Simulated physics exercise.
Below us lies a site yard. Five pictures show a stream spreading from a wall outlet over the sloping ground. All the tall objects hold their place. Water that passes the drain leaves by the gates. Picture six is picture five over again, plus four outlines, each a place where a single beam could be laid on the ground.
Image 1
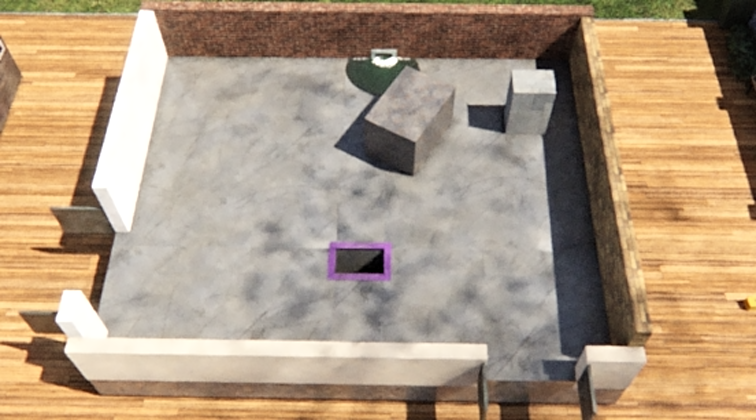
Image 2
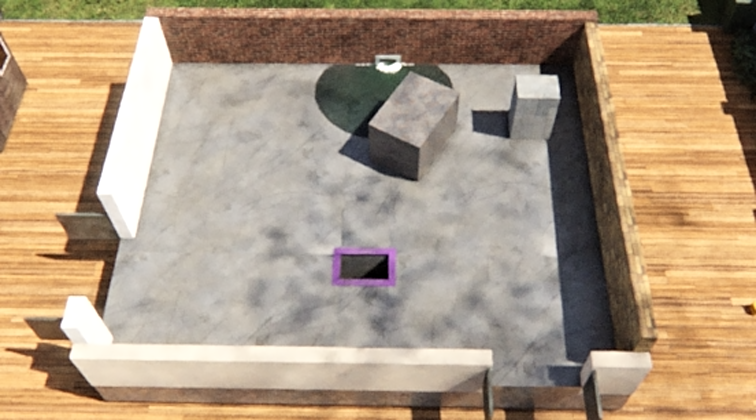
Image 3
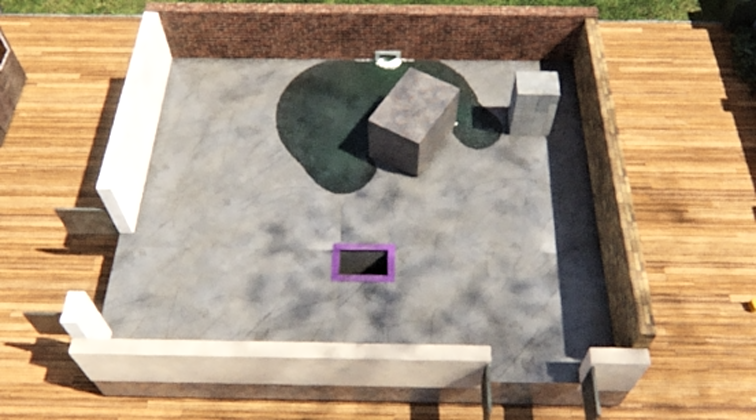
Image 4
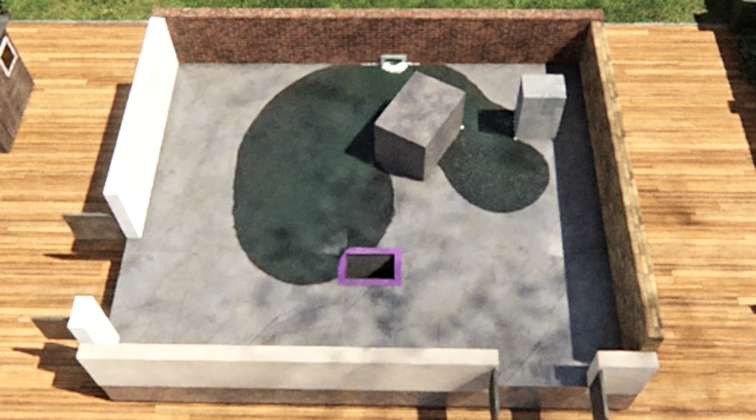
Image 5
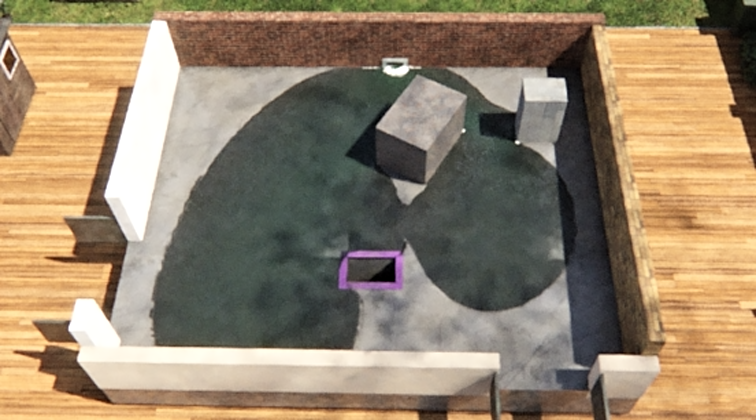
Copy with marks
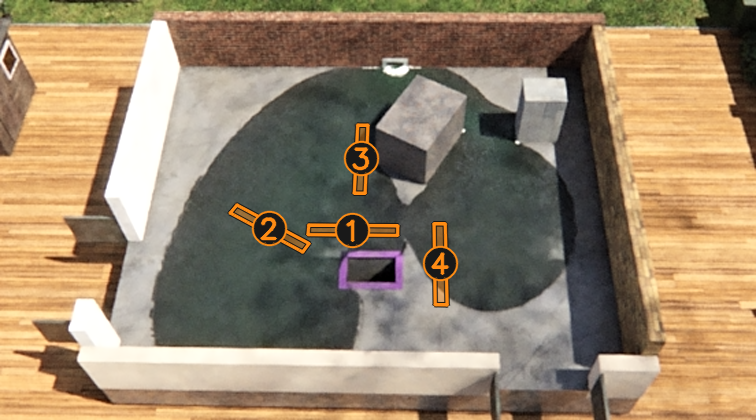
A walled site yard with a grey floor, set amid wooden decking, is seen from high above. A white wall stands left, brick walls behind and right, a pale low wall in front, two grey blocks toward the back right, and a purple-edged drain near the centre. Dark green water spreads from the back wall around the larger block, leftward and forward, reaching the drain, while the view shifts slightly.
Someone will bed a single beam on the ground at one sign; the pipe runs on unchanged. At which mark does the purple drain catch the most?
2.
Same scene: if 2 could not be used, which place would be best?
That would be 3.
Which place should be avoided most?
The answer is 1.
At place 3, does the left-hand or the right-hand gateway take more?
More leaves on the left.
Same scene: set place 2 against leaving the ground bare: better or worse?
Better.
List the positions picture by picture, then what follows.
Outfall at (384, 55); purple drain at (360, 261); open gate at (119, 280); open gate at (528, 367); 2 % of the ground under water, visible out to (356, 84); purple drain still dry, in the first picture.
In the second picture, 7 % of the ground under water, visible out to (346, 127); purple drain still dry.
In the third picture, 15 % of the ground under water, visible out to (317, 179); purple drain still dry.
In the fourth picture, 30 % of the ground under water, visible out to (262, 266); purple drain still dry.
In the fifth picture, 51 % of the ground under water, visible out to (175, 322); purple drain taking water.
In orange, 1 from (308, 229) to (397, 230); 2 from (233, 208) to (305, 247); 3 from (359, 193) to (362, 125); 4 from (441, 304) to (439, 223).
If 1 is chosen, about 3 % of the stream goes into the purple drain, about 93 % out by the gates.
If 2 is chosen, about 31 % of the stream goes into the purple drain, about 64 % out by the gates.
If 3 is chosen, about 17 % of the stream goes into the purple drain, about 78 % out by the gates.
If 4 is chosen, about 11 % of the stream goes into the purple drain, about 84 % out by the gates.
